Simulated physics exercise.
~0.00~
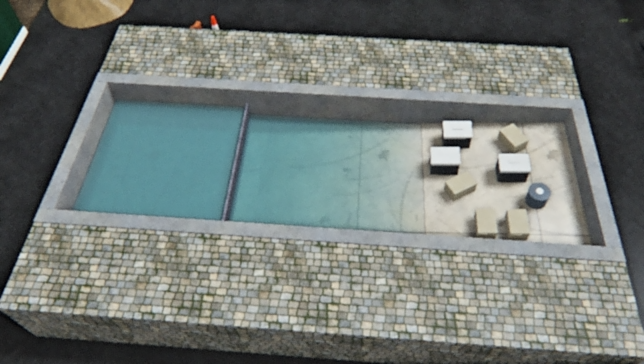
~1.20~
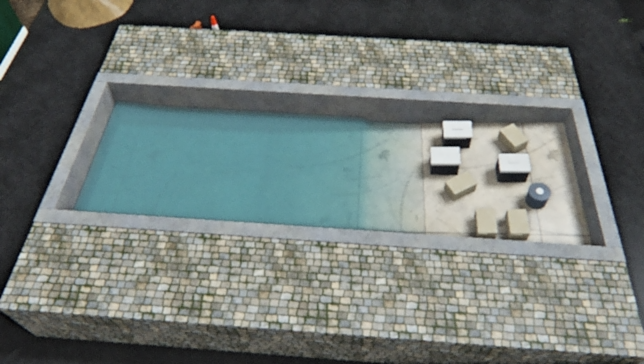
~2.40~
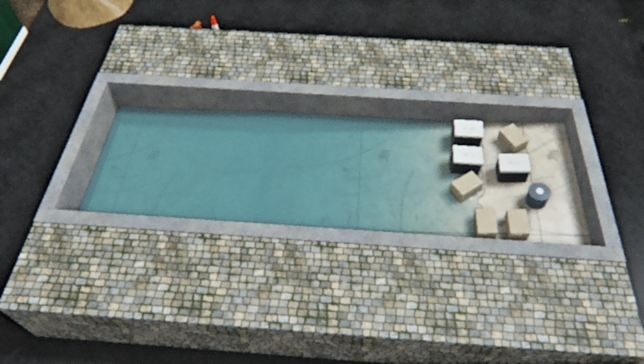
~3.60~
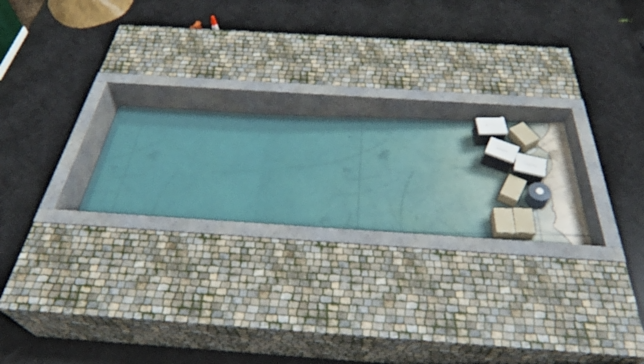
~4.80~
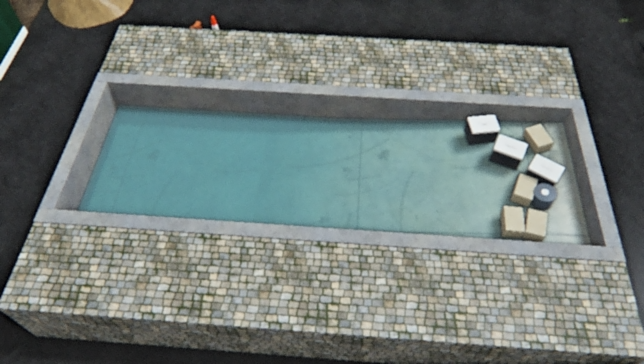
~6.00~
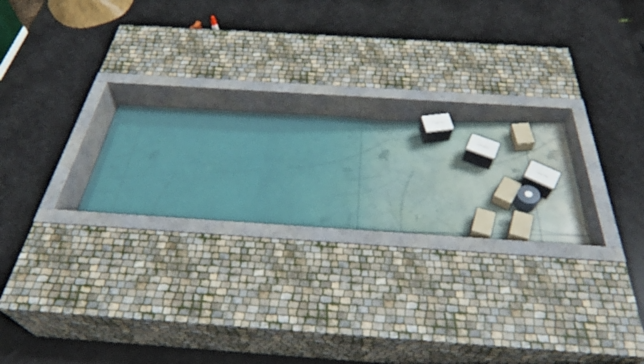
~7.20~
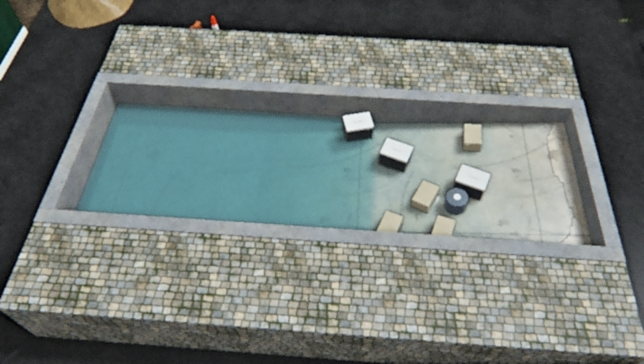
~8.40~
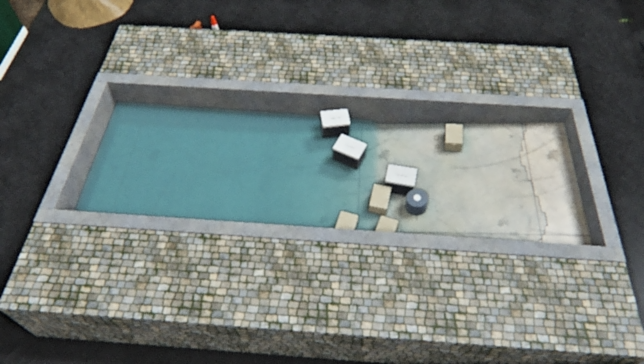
Water surges right up the slope, shoves the boxes and tub along, then drags them left.
